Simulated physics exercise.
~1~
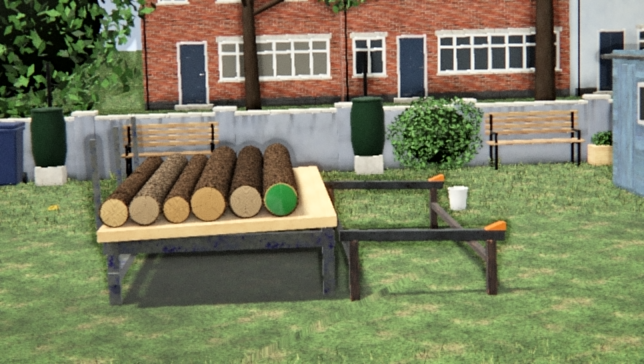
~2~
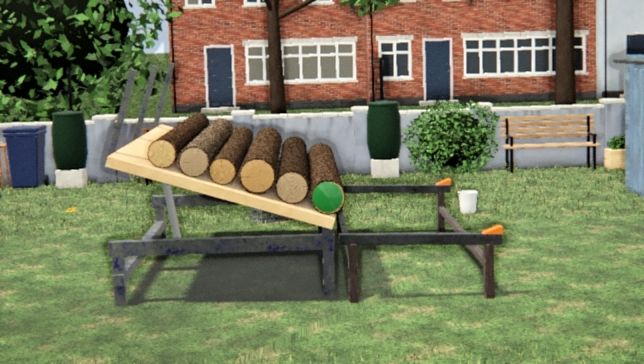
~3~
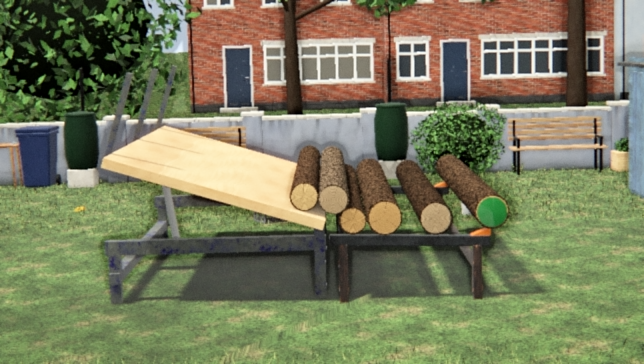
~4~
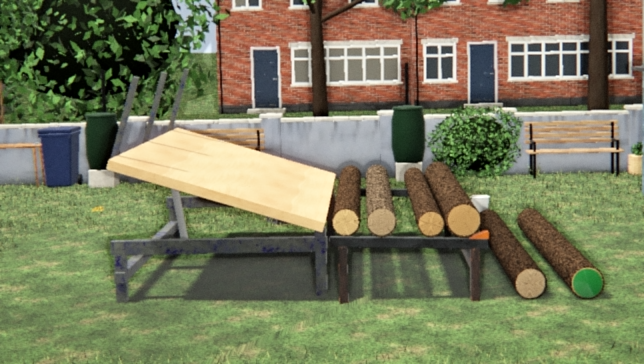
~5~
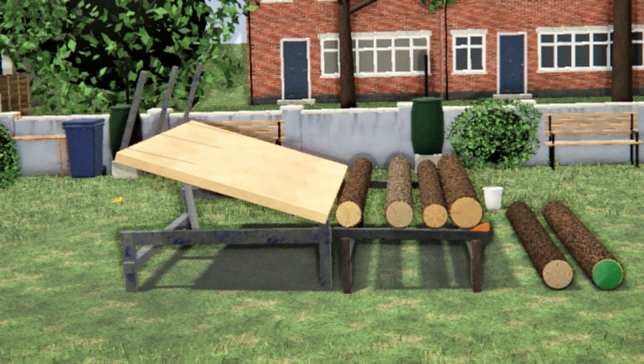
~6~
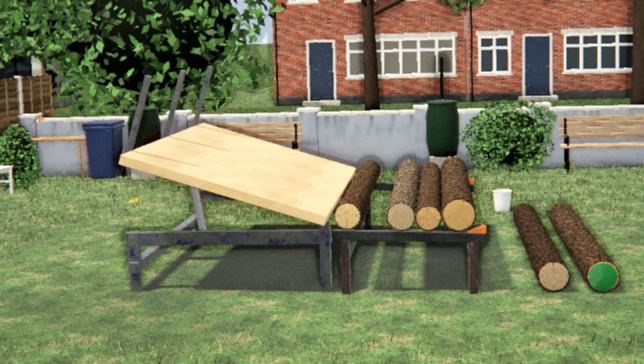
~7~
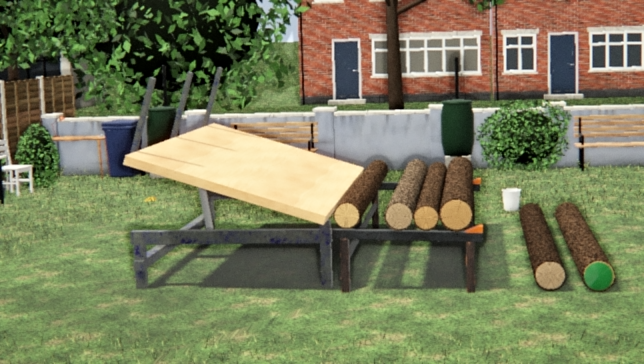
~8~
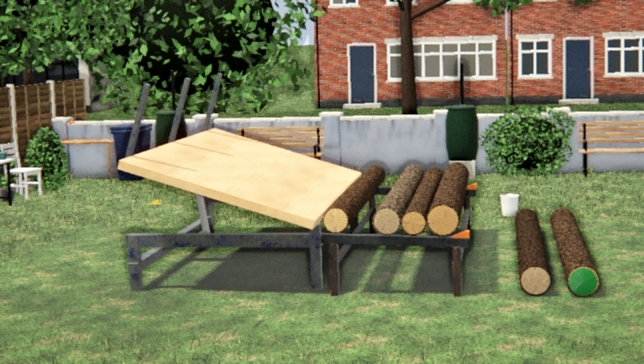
A pale wooden deck on a dark metal frame stands on a lawn, seen from the front with a slight sideways drift, before a low wall and red-brick houses. Six bark-covered logs lie side by side on it, the rightmost with a green end, and a low dark rack with orange-tipped stops extends to the right. The deck tilts down to the right, and the logs roll onto the rack. The green-ended log leads over the far end and drops, followed by another. Finally, both lie on the grass while four logs remain on the rack beside the tilted, empty deck.
